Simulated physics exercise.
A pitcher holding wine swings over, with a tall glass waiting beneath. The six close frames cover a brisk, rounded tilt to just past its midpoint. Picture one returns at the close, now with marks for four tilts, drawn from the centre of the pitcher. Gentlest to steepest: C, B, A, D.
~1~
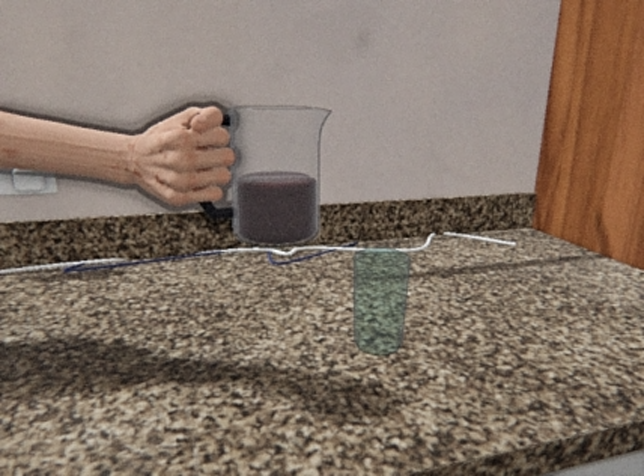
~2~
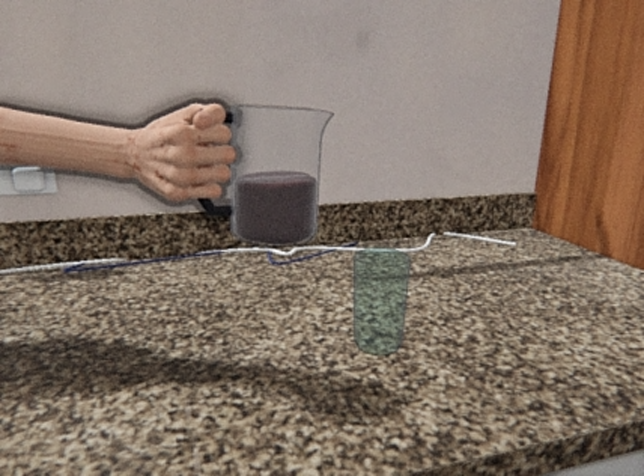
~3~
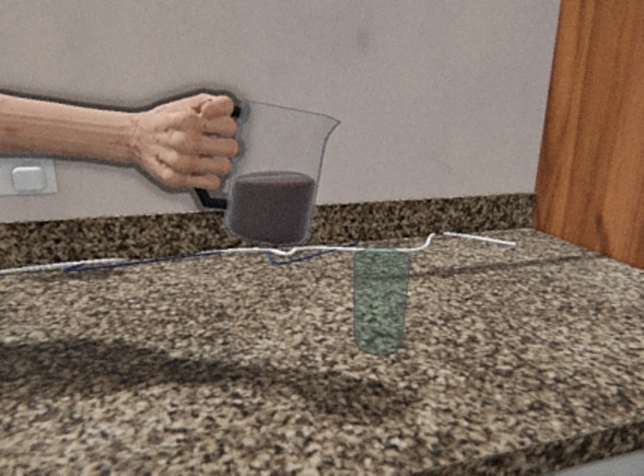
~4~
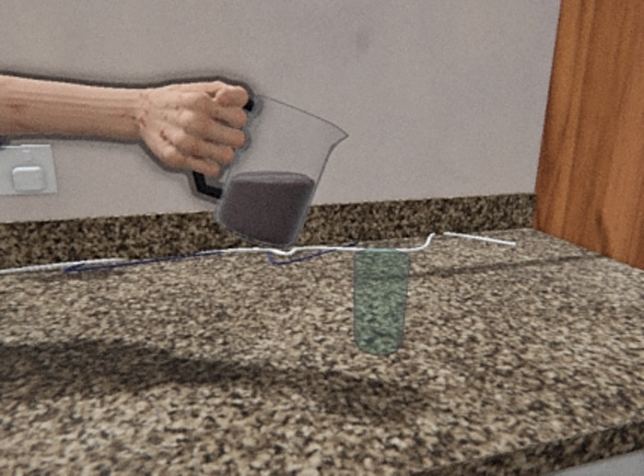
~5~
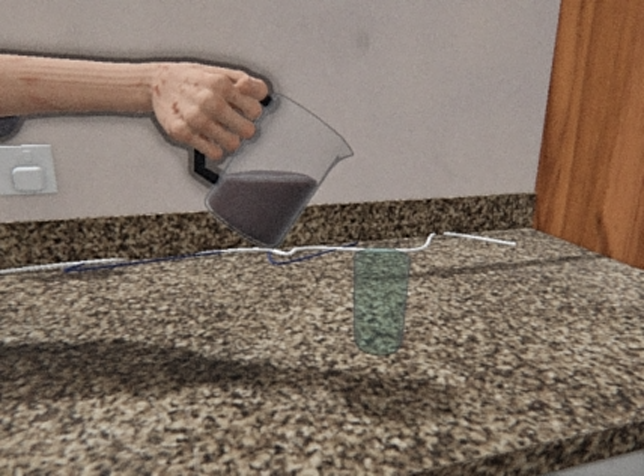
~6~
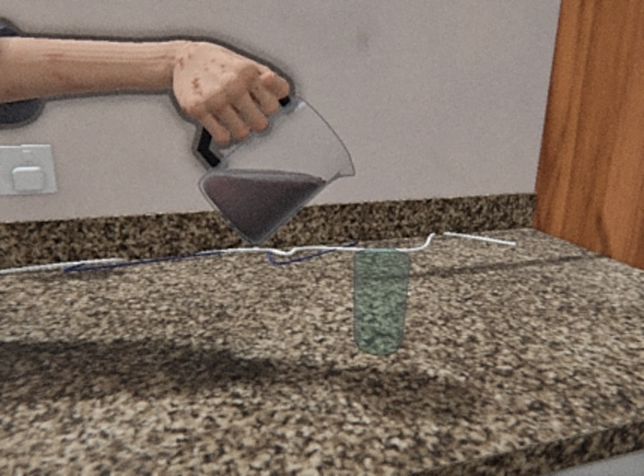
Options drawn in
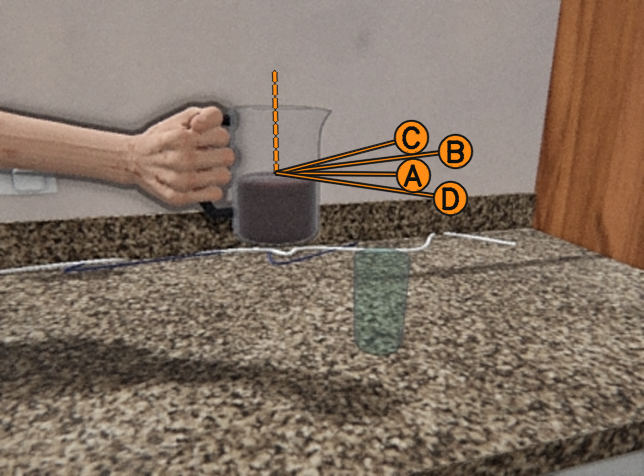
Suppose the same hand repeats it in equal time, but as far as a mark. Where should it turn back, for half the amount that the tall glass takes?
The best mark is C.
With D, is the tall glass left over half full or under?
Over.
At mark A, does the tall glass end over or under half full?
Over half.
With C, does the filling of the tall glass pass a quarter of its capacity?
Yes.
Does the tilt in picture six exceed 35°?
Yes.
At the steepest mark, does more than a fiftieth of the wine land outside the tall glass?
Yes, it does.
On the marked copy, A at (396, 174); B at (438, 152); C at (395, 141); D at (433, 195).
Choosing A, the tall glass ends with about 95 % of what it can hold; 3 % of the wine is spilt.
Choosing B, the tall glass ends with about 75 % of what it can hold.
Choosing C, the tall glass ends with about 52 % of what it can hold.
Choosing D, the tall glass ends with about 89 % of what it can hold; 21 % of the wine is spilt.
